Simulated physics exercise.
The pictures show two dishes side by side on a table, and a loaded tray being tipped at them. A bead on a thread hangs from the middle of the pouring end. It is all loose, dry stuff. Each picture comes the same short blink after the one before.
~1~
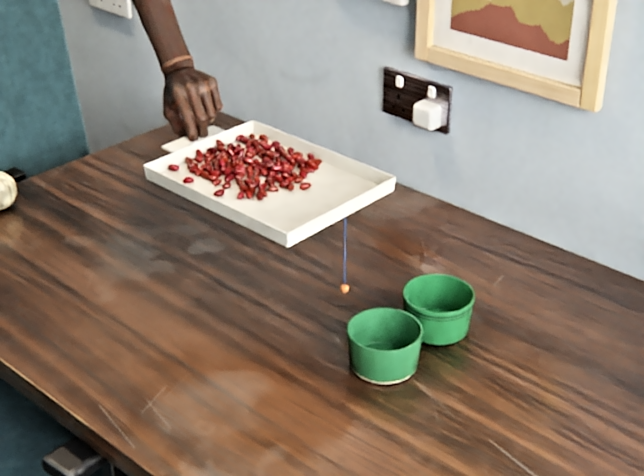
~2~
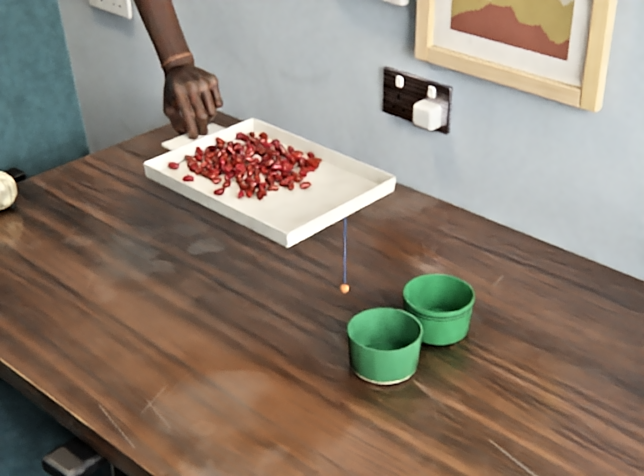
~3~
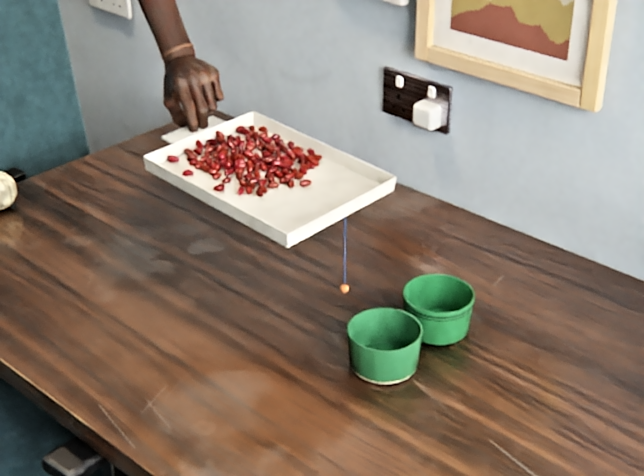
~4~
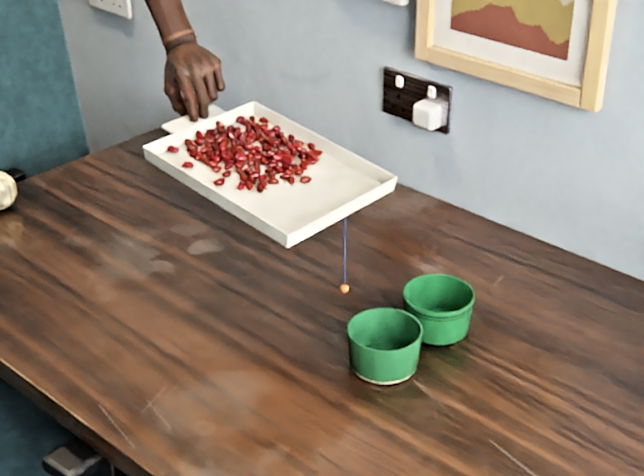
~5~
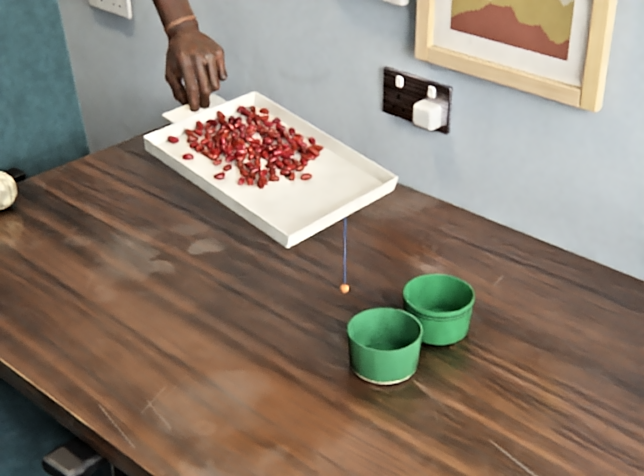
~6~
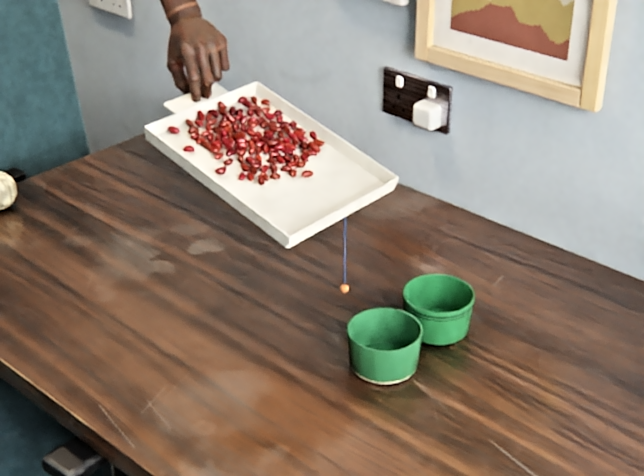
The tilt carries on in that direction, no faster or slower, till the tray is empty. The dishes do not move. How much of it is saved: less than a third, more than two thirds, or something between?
In the dishes lies between a third and two thirds of it.
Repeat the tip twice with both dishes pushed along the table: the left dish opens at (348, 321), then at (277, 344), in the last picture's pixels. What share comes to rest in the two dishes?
In turn 50 and 10 in a hundred.
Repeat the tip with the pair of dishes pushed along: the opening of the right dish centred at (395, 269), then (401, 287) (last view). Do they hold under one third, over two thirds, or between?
First under a third, then between a third and two thirds.
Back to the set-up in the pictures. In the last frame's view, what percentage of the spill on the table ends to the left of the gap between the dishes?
Near 90 %.
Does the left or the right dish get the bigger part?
The winner is the left dish.
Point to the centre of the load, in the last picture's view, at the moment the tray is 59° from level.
Near (338, 192).
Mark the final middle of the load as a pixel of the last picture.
At about (379, 362).
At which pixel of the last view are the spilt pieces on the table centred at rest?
Around (332, 373).
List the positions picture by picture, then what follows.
The first frame shows corners of the pouring end at (287, 232) and (393, 177), level; middle of the load at (254, 167), kidney beans; left dish at (413, 359); right dish at (466, 321); bead on its thread at (344, 288).
The second frame shows corners of the pouring end at (287, 232) and (394, 177), level; middle of the load at (254, 165).
The third frame shows corners of the pouring end at (288, 233) and (394, 177), tipped barely, level across its low end; middle of the load at (254, 161).
The fourth frame shows corners of the pouring end at (288, 234) and (395, 177), tipped a little, level across its low end; middle of the load at (254, 154).
The fifth frame shows corners of the pouring end at (289, 235) and (395, 177), tipped a little, level across its low end; middle of the load at (255, 147).
The sixth frame shows corners of the pouring end at (290, 235) and (396, 177), tipped a little, level across its low end; middle of the load at (256, 140); left dish at (413, 359); right dish at (466, 321).
Soon, tray tipped steeply; nearly all on the tray; a stray few outside both; a stray few in the air.
A while on, tray tipped right over; most on the tray; a small part in the left dish; a small part outside both; a stray few in the air.
Towards the end, tray tipped past a quarter turn; about a third in the left dish; a small part in the right dish; about half outside both.
Finally, tray tipped past a quarter turn; about a third in the left dish; a small part in the right dish; about half outside both.
